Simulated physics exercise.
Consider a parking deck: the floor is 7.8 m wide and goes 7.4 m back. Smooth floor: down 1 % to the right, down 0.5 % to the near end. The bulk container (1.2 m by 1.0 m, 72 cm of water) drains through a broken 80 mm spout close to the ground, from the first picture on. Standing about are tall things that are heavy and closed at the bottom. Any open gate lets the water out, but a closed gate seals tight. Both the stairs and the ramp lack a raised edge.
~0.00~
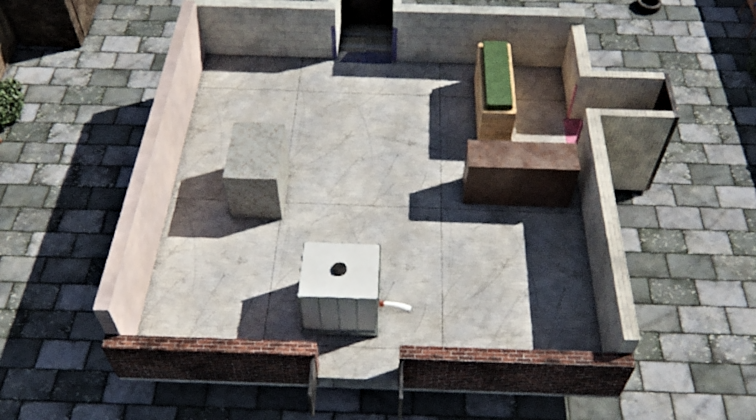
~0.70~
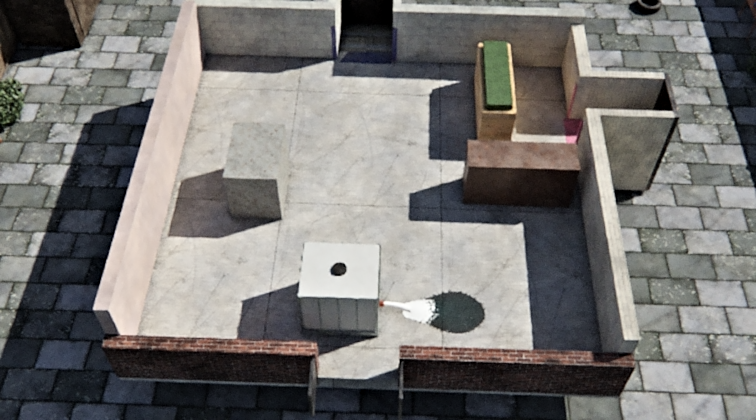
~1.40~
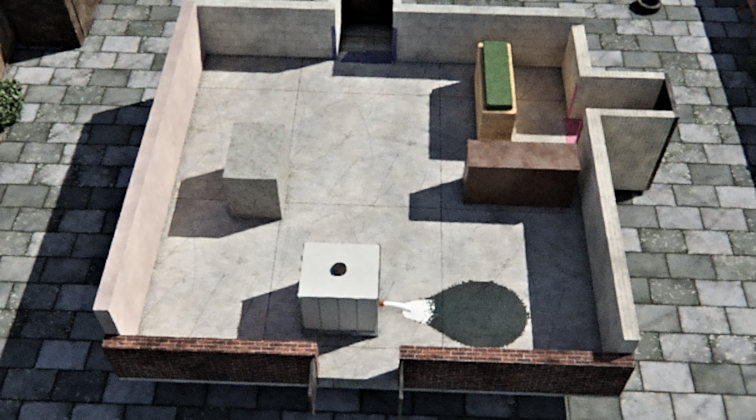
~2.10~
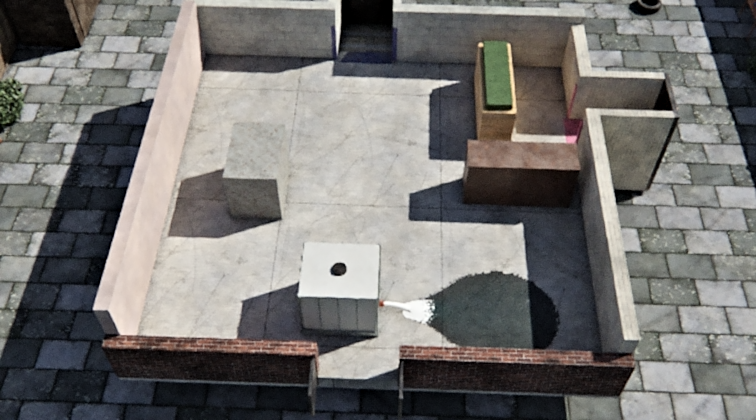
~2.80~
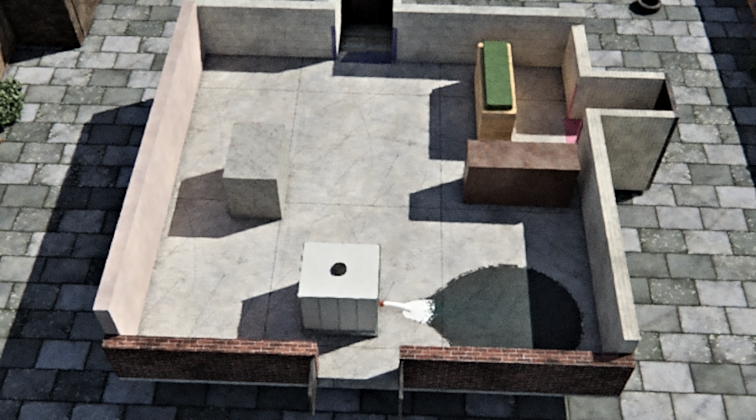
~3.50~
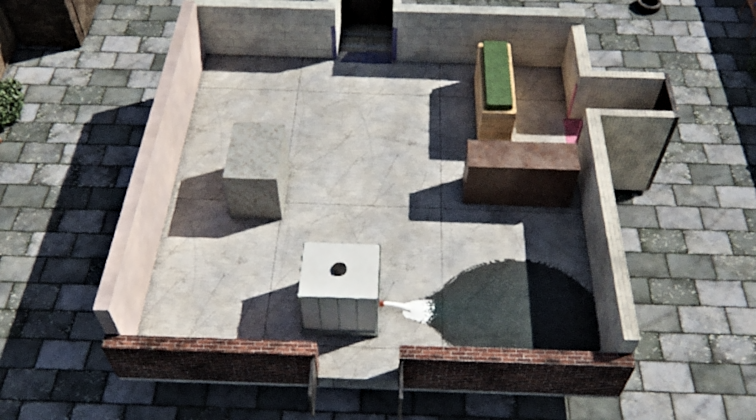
A walled courtyard seen from above, with water jetting rightward from a white container and spreading in a widening dark patch.
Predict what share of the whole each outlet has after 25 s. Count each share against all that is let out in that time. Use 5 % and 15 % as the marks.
The gateway takes less than 5 %; the flight of stairs down (marked pink) takes not even 5 %; the down ramp (marked blue) takes under 5 %.
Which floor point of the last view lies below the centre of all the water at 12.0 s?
Roughly (546, 302) in the last view.
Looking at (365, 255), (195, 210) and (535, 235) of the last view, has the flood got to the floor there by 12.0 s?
Bone dry, bone dry, soaked.
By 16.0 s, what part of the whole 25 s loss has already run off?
I'd put it at about 0 per cent.
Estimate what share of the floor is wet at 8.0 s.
Something like 10 percent is wet.
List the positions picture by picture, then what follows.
The jet has just started at (394, 305); the ground is still dry, in the first frame.
The jet leaves at (394, 305); the sheet reaches (480, 319), 1.8 m away, and wets 0.7 m2, in the second frame.
The jet leaves at (394, 305); the sheet reaches (523, 327), 2.5 m away, and wets 1.7 m2, in the third frame.
The jet leaves at (394, 305); the sheet reaches (555, 328), 3.0 m away, and wets 2.7 m2, in the fourth frame.
The jet leaves at (394, 305); the sheet reaches (580, 332), 3.5 m away, and wets 3.8 m2, in the fifth frame.
From the spout at (394, 305) the water has spread over 4.8 m2; its tip is at (599, 346), and it is 0.9 cm deep on average, in the sixth frame.
After 5.0 s water covers 10 % of the floor and is deepest (4 cm) near (604, 375); gone so far, the gateway 0 %, the flight of stairs down (marked pink) 0 %, the down ramp (marked blue) 0 %.
After 8.0 s water covers 10 % of the floor and is deepest (4 cm) near (604, 375); gone so far, the gateway 0 %, the flight of stairs down (marked pink) 0 %, the down ramp (marked blue) 0 %.
After 12.0 s water covers 15 % of the floor and is deepest (4 cm) near (604, 375); gone so far, the gateway 0 %, the flight of stairs down (marked pink) 0 %, the down ramp (marked blue) 0 %.
After 16.0 s water covers 20 % of the floor and is deepest (4 cm) near (604, 375); gone so far, the gateway 0 %, the flight of stairs down (marked pink) 0 %, the down ramp (marked blue) 0 %.
After 25.0 s water covers 25 % of the floor and is deepest (6 cm) near (604, 375); gone so far, the gateway 1 %, the flight of stairs down (marked pink) 2 %, the down ramp (marked blue) 0 %.
